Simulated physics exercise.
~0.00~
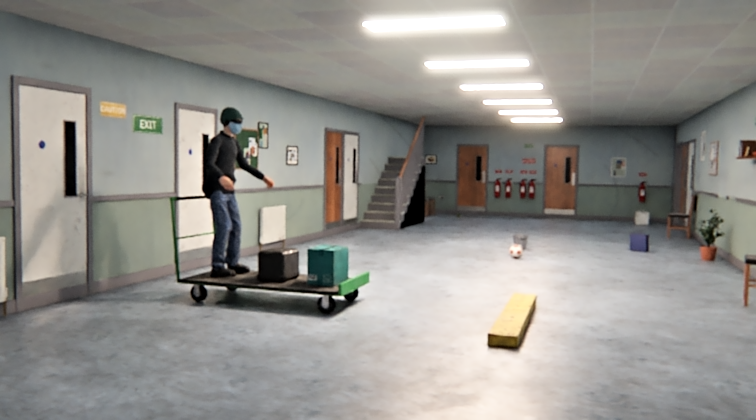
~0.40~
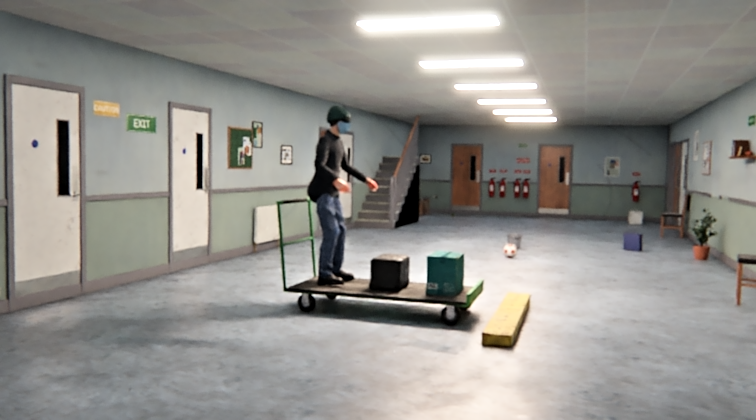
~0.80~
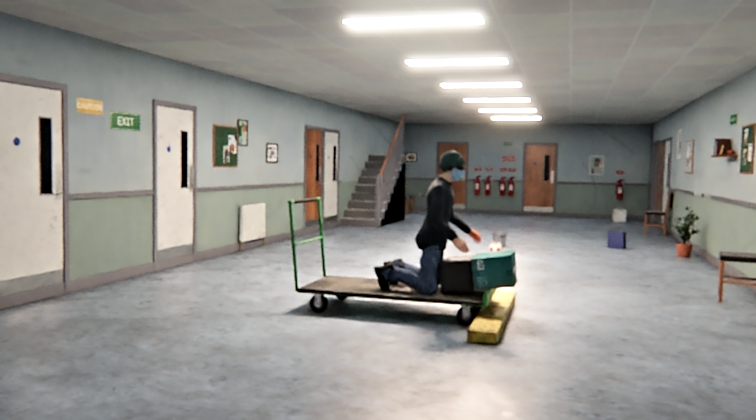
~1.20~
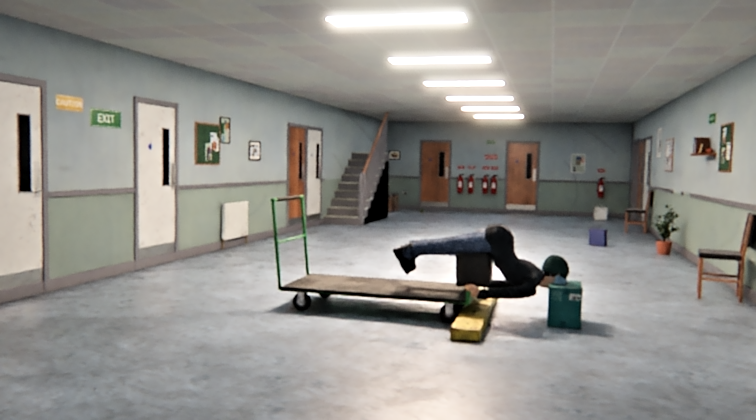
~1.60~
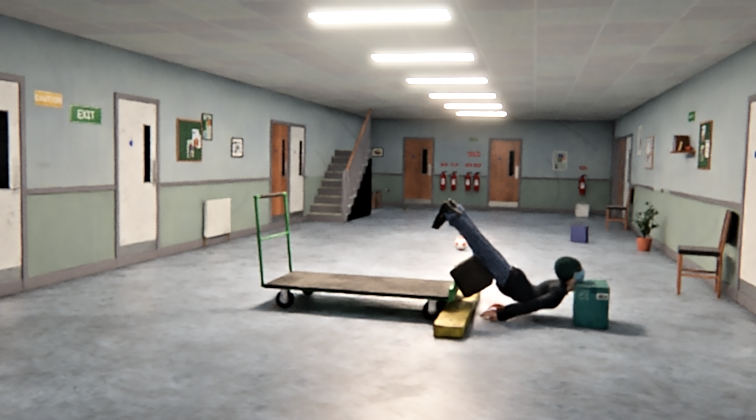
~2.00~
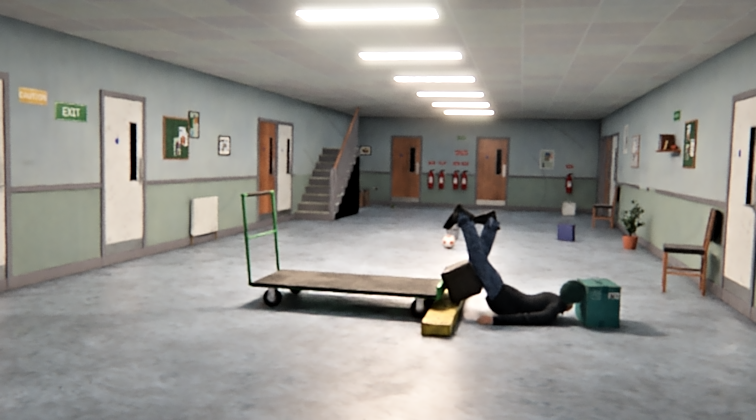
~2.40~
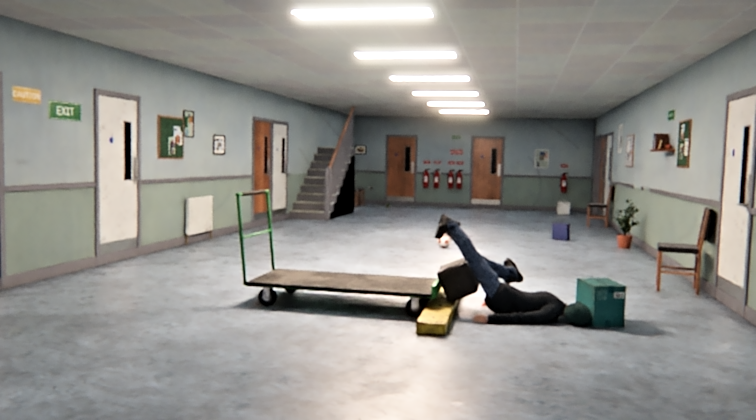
At the start, a masked figure in a dark top and jeans stands on a flat cart beside a black case and a teal box, rolling right along a corridor toward a yellow block. The cart reaches the block and stops short, and the figure drops to its knees as the load slides forward. The teal box tumbles off the front, and the figure pitches headlong after it, followed by the black case. The figure lands face down, legs swinging up behind. It ends sprawled on the floor, head against the upturned box, the case resting by the block and the cart empty.
